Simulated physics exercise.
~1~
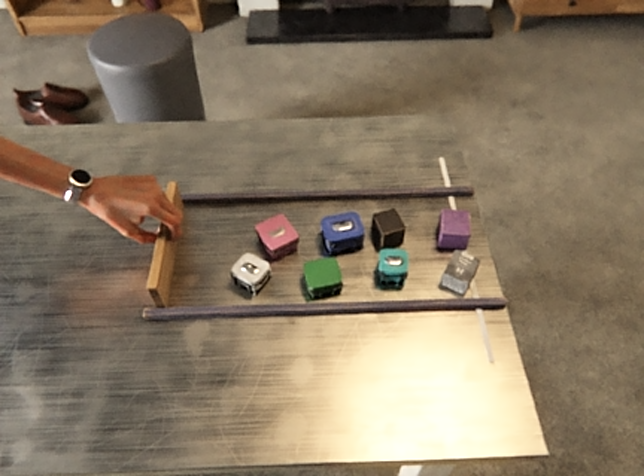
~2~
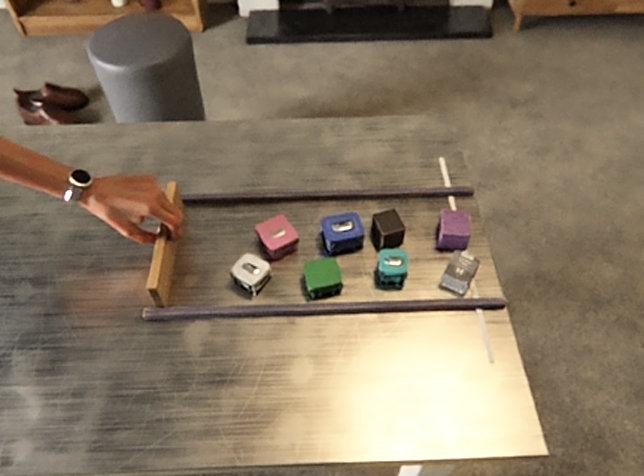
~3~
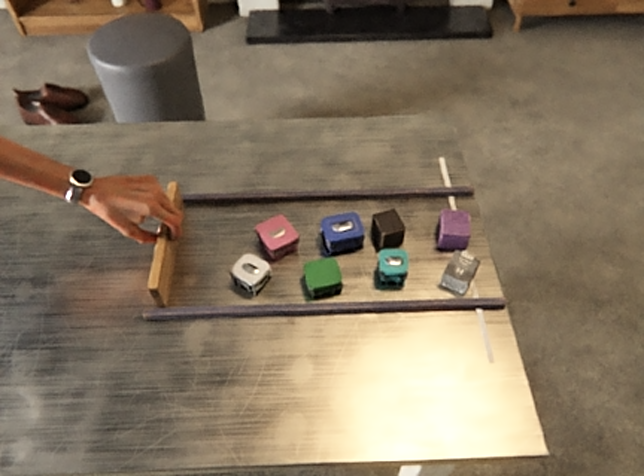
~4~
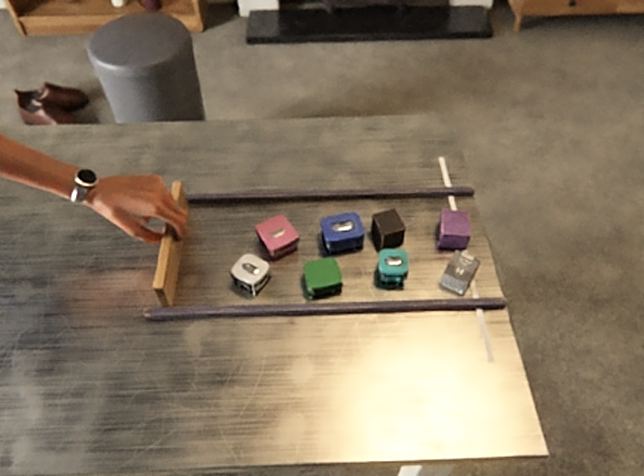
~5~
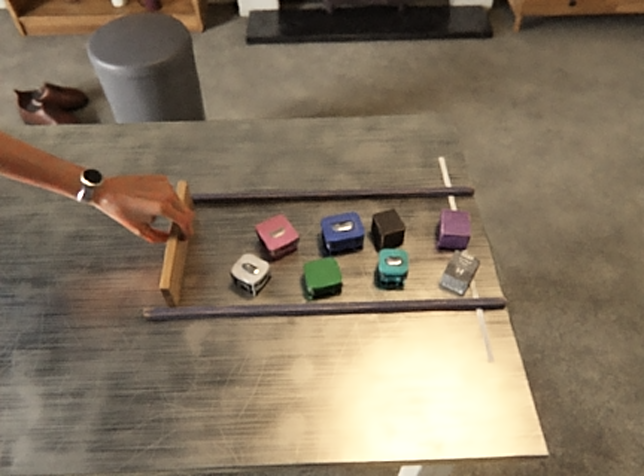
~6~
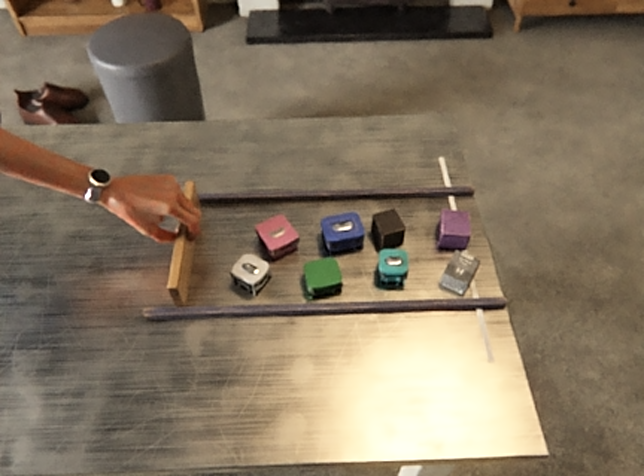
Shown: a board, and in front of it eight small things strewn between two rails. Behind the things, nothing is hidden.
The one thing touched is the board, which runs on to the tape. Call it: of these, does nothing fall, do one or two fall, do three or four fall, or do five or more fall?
Five or more fall.
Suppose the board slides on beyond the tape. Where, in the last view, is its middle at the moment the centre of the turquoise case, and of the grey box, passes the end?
Approx. (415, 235) for the first, approx. (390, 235) for the second.
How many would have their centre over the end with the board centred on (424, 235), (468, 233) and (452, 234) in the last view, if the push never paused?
Respectively 4, 6 and 6.
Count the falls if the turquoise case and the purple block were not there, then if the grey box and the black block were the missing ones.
Tally per try: 4 / 4.
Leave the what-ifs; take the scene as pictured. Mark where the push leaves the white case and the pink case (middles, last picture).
In the last picture the white case sits around (485, 262) and the pink case around (479, 237).
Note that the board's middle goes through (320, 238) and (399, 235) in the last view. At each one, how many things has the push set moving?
Up to then 6, and up to the other point 8.
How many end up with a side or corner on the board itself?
It's touching 2 at the end.
Early on, none off yet; purple block at rest near (454, 230); grey box at rest near (460, 272); black block at rest near (389, 229).
Finally, the number that fall off is five or more; lost, green case, blue case, turquoise case, black block, grey box and purple block.
